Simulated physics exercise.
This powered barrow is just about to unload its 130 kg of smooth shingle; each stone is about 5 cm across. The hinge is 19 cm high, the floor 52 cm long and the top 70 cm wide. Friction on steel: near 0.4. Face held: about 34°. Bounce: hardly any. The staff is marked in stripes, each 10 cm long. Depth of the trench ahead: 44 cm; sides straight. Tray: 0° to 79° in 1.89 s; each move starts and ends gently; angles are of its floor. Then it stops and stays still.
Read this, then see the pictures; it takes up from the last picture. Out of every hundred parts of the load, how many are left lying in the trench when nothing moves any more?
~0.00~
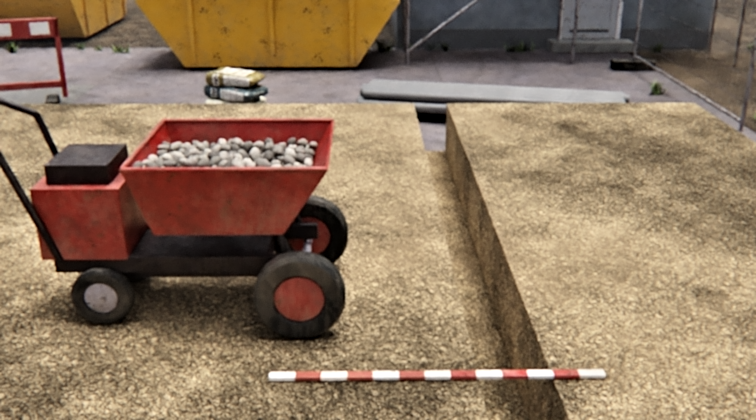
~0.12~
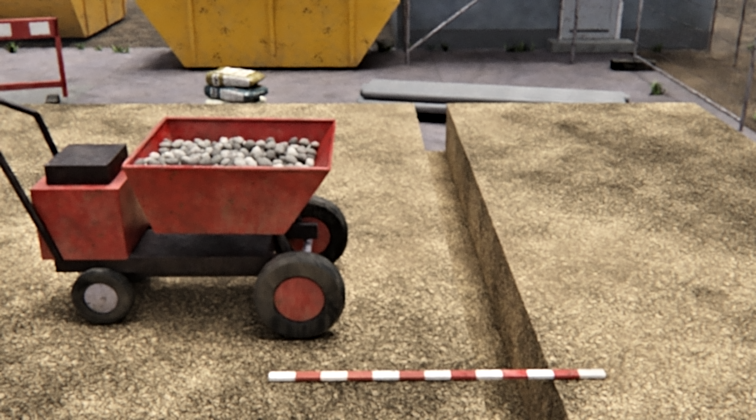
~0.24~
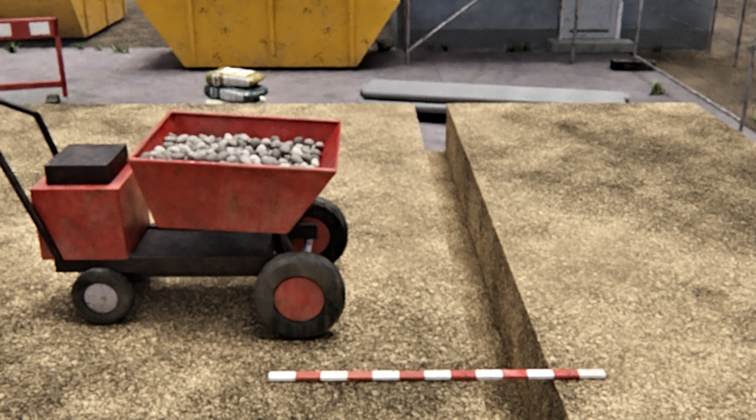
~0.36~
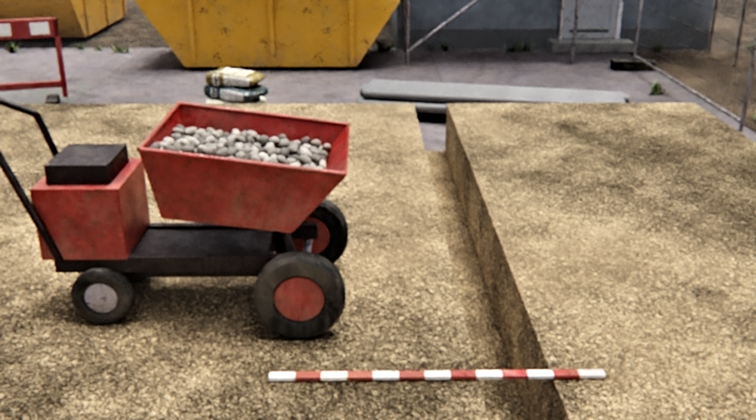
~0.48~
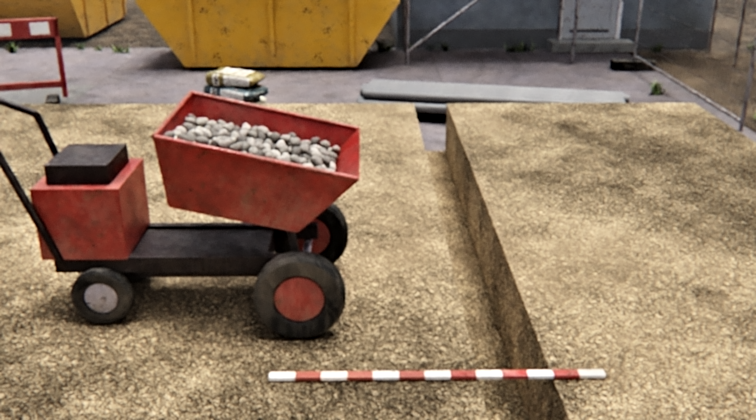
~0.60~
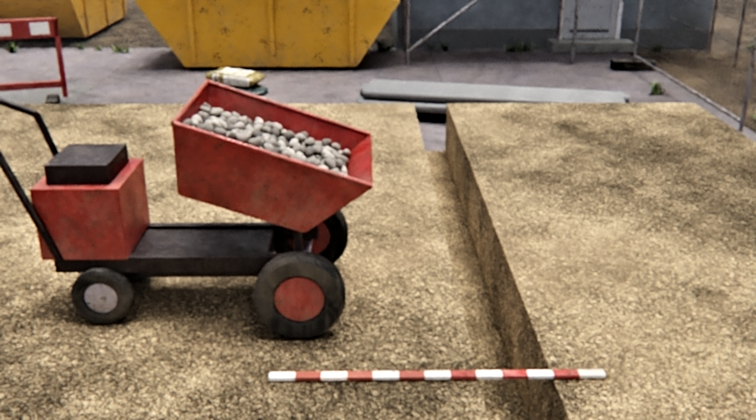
Around 95 in every hundred.
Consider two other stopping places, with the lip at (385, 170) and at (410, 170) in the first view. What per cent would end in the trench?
Roughly 60 percent for the first, and 35 percent for the second.
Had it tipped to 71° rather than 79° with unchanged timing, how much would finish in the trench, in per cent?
Share in trench: Approx. 95%.
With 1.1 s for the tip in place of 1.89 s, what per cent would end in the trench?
Probably about 95 in a hundred.
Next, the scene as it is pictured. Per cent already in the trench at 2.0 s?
By that point it's something like 65 in a hundred.
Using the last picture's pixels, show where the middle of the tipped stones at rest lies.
Near (487, 360).
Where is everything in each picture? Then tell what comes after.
In the first frame, the tray is at 0°, its lip at (327, 169); the top of the load is at (250, 149).
In the second frame, lip at (329, 170), floor tilted 1°, highest stones at (236, 147); the stones move at 0.1 m/s on average.
In the third frame, the tray is at 3°, its lip at (336, 172); the top of the load is at (210, 142); the stones move at 0.3 m/s on average.
In the fourth frame, the tray is at 8°, its lip at (346, 175); the top of the load is at (187, 136); the stones move at 0.4 m/s on average.
In the fifth frame, lip at (358, 179), floor tilted 13°, highest stones at (199, 127); the stones move at 0.4 m/s on average.
In the sixth frame, lip at (372, 186), floor tilted 19°, highest stones at (212, 117); the stones move at 0.5 m/s on average.
After 1.4 s the floor is at 67°; 95 % in the tray, 4 % short of the trench, 1 % in the trench; the foremost stones are at (480, 294).
After 2.0 s the floor is at 79°; 27 % in the tray, 8 % short of the trench, 65 % in the trench; the foremost stones are at (545, 336).
After 2.3 s the floor is at 79°; 7 % in the tray, 7 % short of the trench, 85 % in the trench, 1 % past the trench; the foremost stones are at (576, 344).
After 4.3 s the floor is at 79°; 0 % in the tray, 4 % short of the trench, 95 % in the trench, 1 % past the trench; the foremost stones are at (588, 347).
